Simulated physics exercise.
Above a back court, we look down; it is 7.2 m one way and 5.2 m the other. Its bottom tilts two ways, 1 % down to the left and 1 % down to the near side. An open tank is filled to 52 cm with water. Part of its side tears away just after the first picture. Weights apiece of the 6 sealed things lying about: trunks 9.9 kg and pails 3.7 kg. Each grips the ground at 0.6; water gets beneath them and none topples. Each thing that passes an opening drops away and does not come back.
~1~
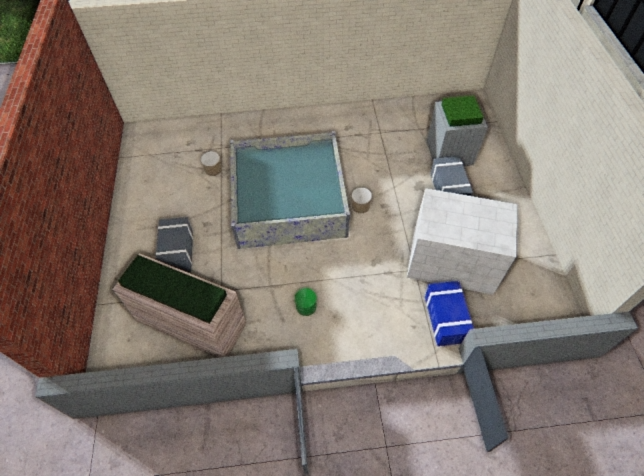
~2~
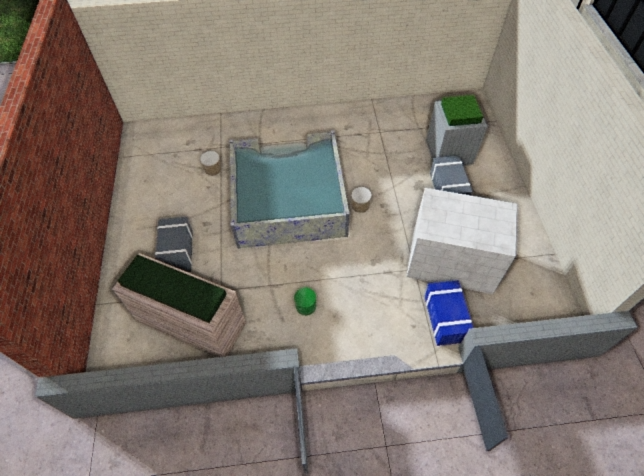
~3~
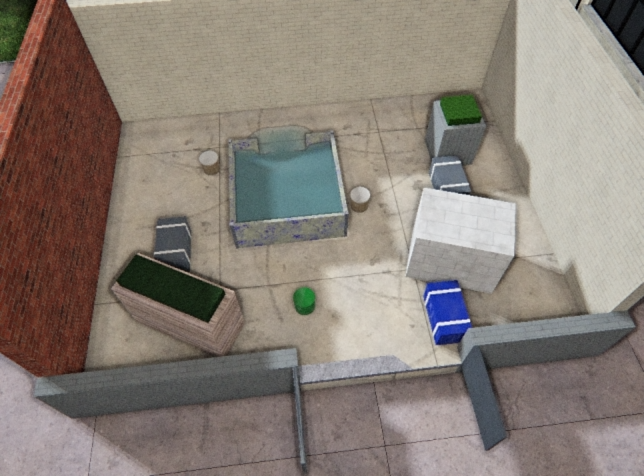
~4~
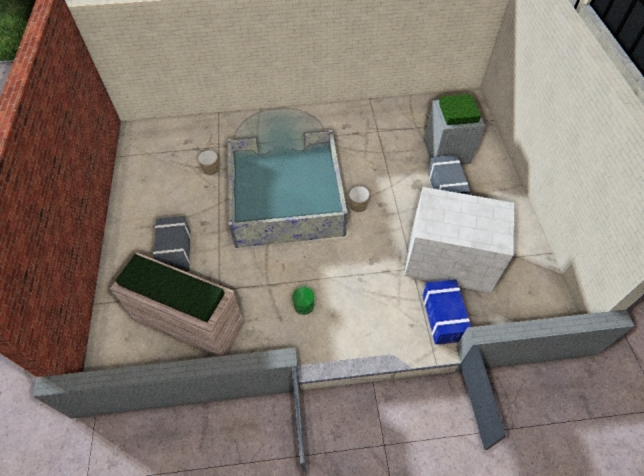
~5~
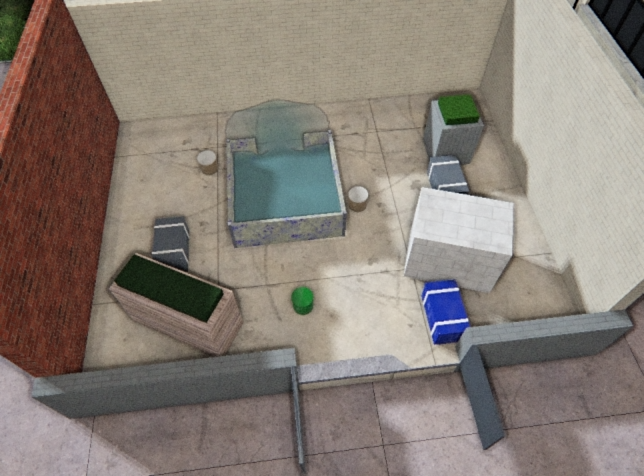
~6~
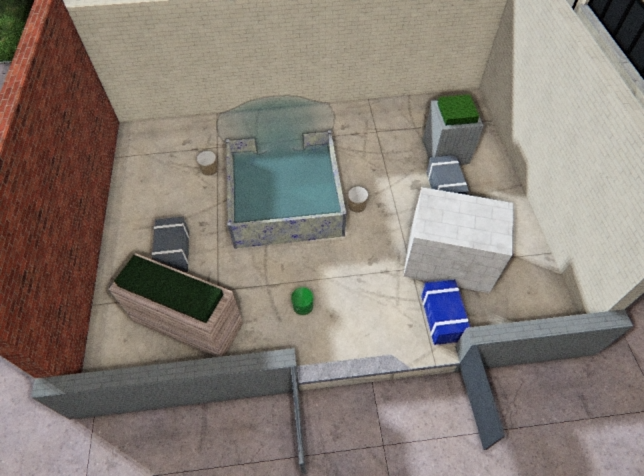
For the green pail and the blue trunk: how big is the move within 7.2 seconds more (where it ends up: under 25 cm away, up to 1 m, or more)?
Result: The green pail should not go anywhere much, the blue trunk should not go anywhere much.
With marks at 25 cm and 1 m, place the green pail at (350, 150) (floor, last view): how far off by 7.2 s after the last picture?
Put there, it remains roughly in place.
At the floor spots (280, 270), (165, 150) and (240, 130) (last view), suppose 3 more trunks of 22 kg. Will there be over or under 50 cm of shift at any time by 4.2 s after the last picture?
First within, then beyond, then beyond.
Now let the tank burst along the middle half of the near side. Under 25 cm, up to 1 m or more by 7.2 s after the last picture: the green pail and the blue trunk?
Outcome - green pail: Long-distance displacement, blue trunk: No real movement.
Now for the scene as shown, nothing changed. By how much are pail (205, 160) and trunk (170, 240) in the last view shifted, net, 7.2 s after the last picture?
The first ends 0 cm from its start, the second 100 cm.
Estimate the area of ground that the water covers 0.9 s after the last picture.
Roughly 8.5 m2 of it is wet.
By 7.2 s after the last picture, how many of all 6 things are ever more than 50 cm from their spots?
Total: 1.
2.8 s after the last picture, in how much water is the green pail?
Depth approx. 0 cm.
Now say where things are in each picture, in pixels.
In the first picture, the green pail at (306, 298) rests on the ground; the blue trunk at (451, 307), on the bottom; 2.9 m2 under water; 0 of 6 have shifted.
In the second picture, the green pail at (305, 297) rests on the ground; the blue trunk at (451, 307), on the bottom; 3.3 m2 under water; 0 of 6 have shifted.
In the third picture, the green pail at (304, 297), on the bottom; the blue trunk at (450, 306), on the bottom; 3.9 m2 under water; 0 of 6 have shifted.
In the fourth picture, the green pail at (303, 296) rests on the ground; the blue trunk at (449, 306), on the bottom; water covers 4.6 m2; 0 of 6 have shifted.
In the fifth picture, the green pail at (302, 297) rests on the ground; the blue trunk at (448, 306), on the bottom; 5.2 m2 under water; 0 of 6 have shifted.
In the sixth picture, the green pail at (302, 297), on the bottom; the blue trunk at (448, 306) rests on the ground; 5.5 m2 under water; 0 of 6 have shifted.
Then, 0.9 s after the last picture the green pail is near (302, 297), 0.0 m from its start, aground; the blue trunk is near (448, 306), 0.0 m from its start, aground; 0 of 6 are out; 0 afloat.
Then, 2.8 s after the last picture the green pail is near (302, 297), 0.0 m from its start, aground; the blue trunk is near (448, 306), 0.0 m from its start, aground; 0 of 6 are out; 0 afloat.
Then, 4.8 s after the last picture the green pail is near (302, 297), 0.0 m from its start, aground; the blue trunk is near (448, 306), 0.0 m from its start, aground; 0 of 6 are out; 0 afloat.
Then, 7.2 s after the last picture the green pail is near (302, 297), 0.0 m from its start, aground; the blue trunk is near (448, 306), 0.0 m from its start, aground; 0 of 6 are out; 2 afloat.
